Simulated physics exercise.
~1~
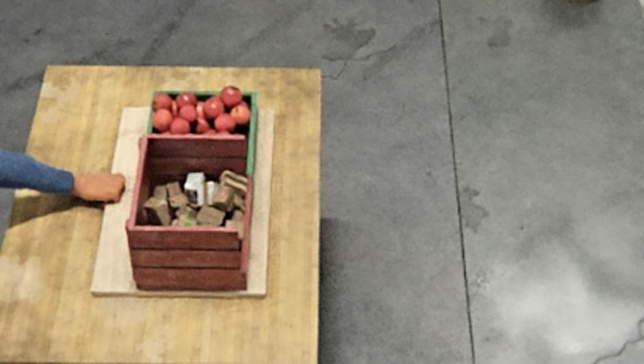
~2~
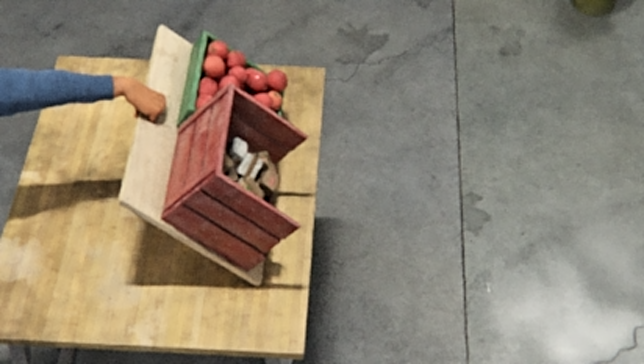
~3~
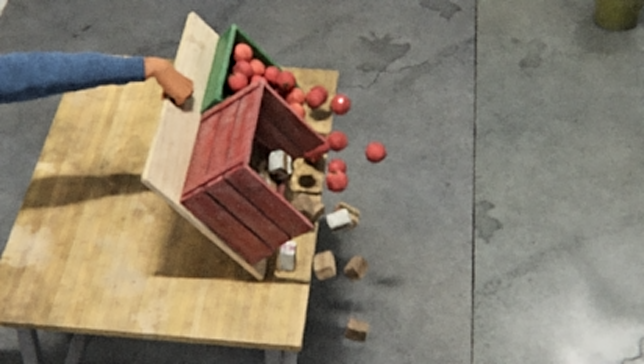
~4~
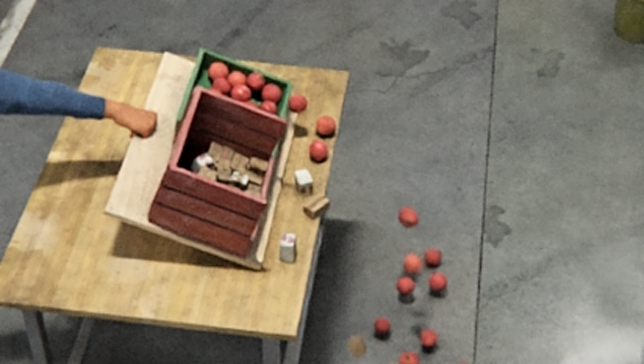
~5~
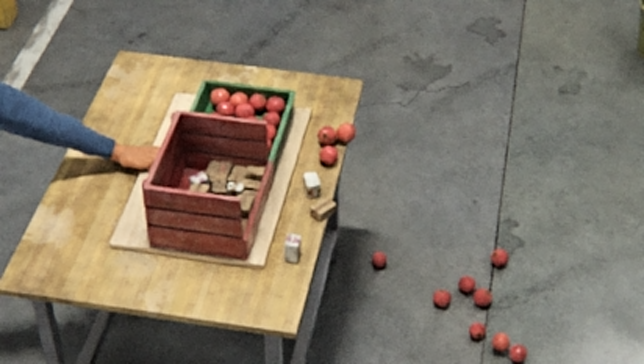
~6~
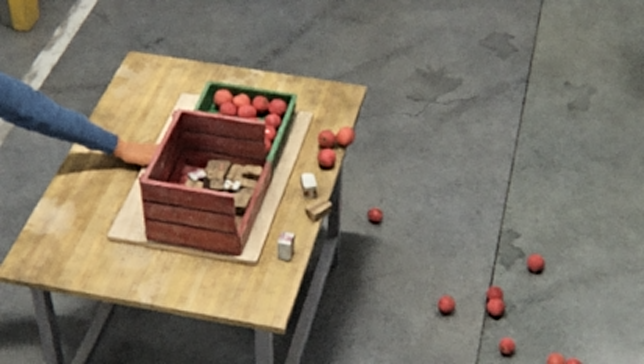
Red balls and small blocks spilling from two crates as a hand tips their board rightward, then lowers it flat again.
